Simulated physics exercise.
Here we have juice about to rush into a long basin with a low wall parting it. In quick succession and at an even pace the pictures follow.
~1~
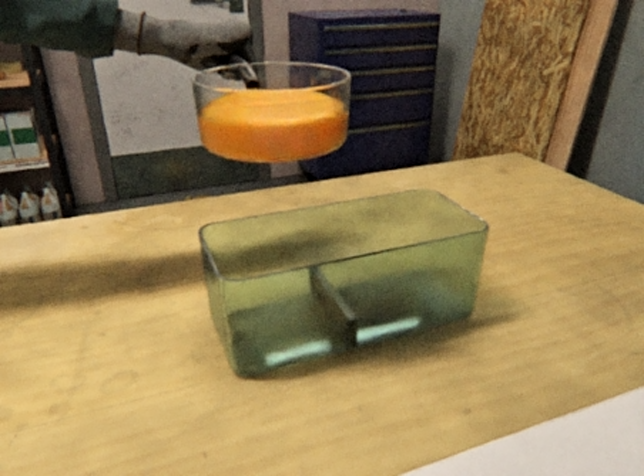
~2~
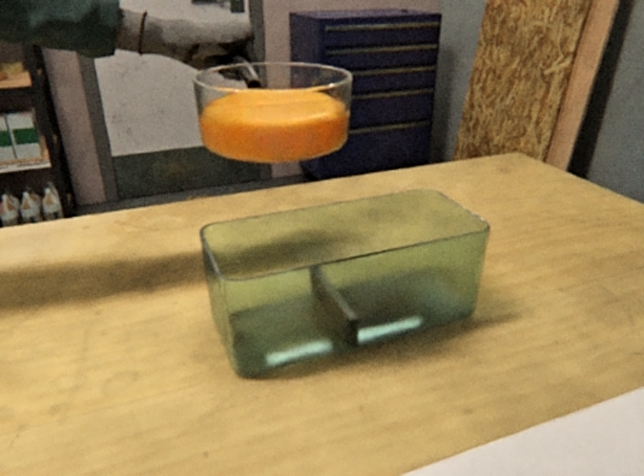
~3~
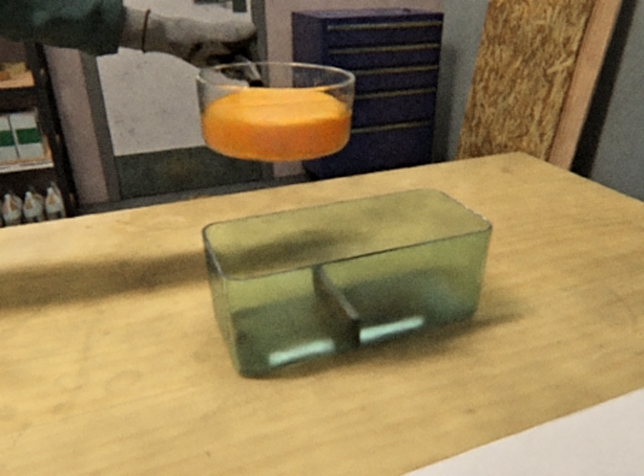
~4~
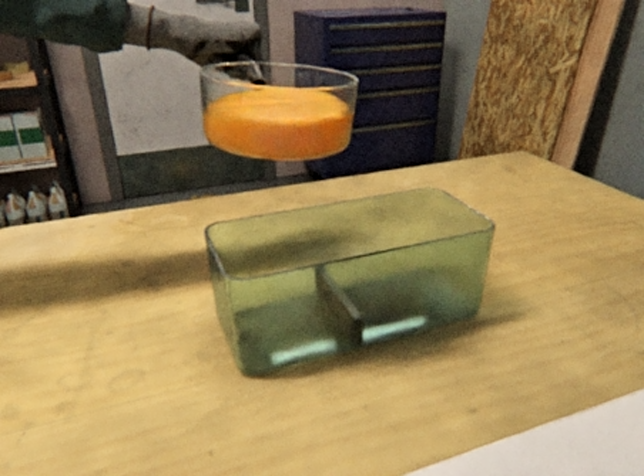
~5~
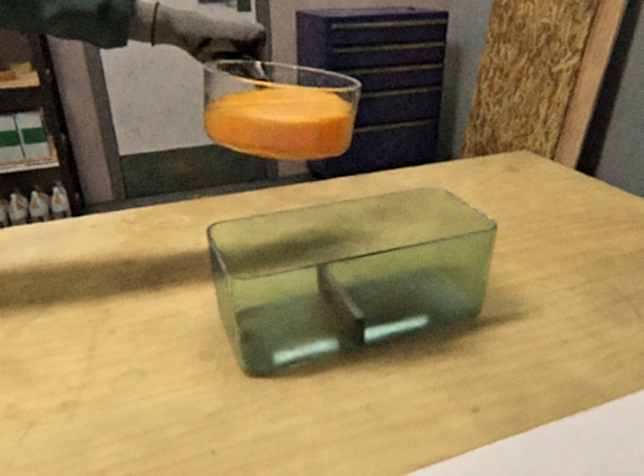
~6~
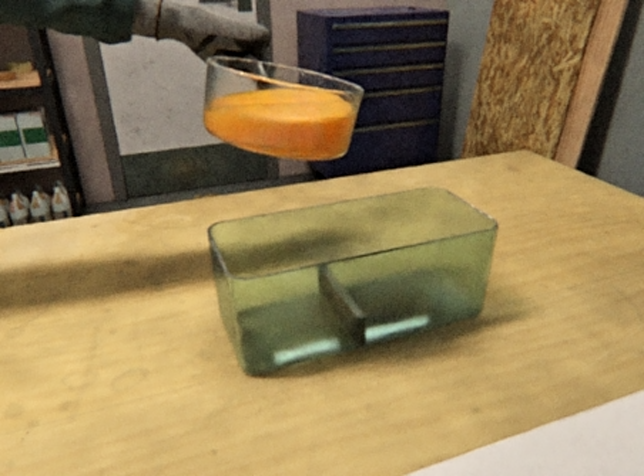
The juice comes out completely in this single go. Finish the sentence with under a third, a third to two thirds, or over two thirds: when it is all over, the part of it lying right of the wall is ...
... over two thirds.
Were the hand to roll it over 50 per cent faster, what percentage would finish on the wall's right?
Roughly 75 in a hundred.
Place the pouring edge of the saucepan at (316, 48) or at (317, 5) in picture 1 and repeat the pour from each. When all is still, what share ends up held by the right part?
Close to 70 in a hundred, and close to 75 in a hundred.
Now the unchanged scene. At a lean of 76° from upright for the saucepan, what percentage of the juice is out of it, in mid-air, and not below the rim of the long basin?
Share in flight: Approx. 45 %.
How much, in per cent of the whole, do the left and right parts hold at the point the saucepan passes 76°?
Split: Left 0 per cent, right 15 per cent.
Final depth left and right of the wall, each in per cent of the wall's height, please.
Left part: 10 per cent; right part: 60.
A moment on, the saucepan is tipped on its side and 44 per cent is still to pour, 0 is left of the wall and 13 right of it.
Next, the saucepan is tipped right over and 4 per cent is still to pour, 9 is left of the wall and 79 right of it.
Then the saucepan is tipped right over and 0 per cent is still to pour, 16 is left of the wall and 83 right of it.
Later the saucepan is tipped right over and 0 per cent is still to pour, 16 is left of the wall and 83 right of it.
At rest 16 per cent lies left of the wall, 83 right of it and 1 outside.
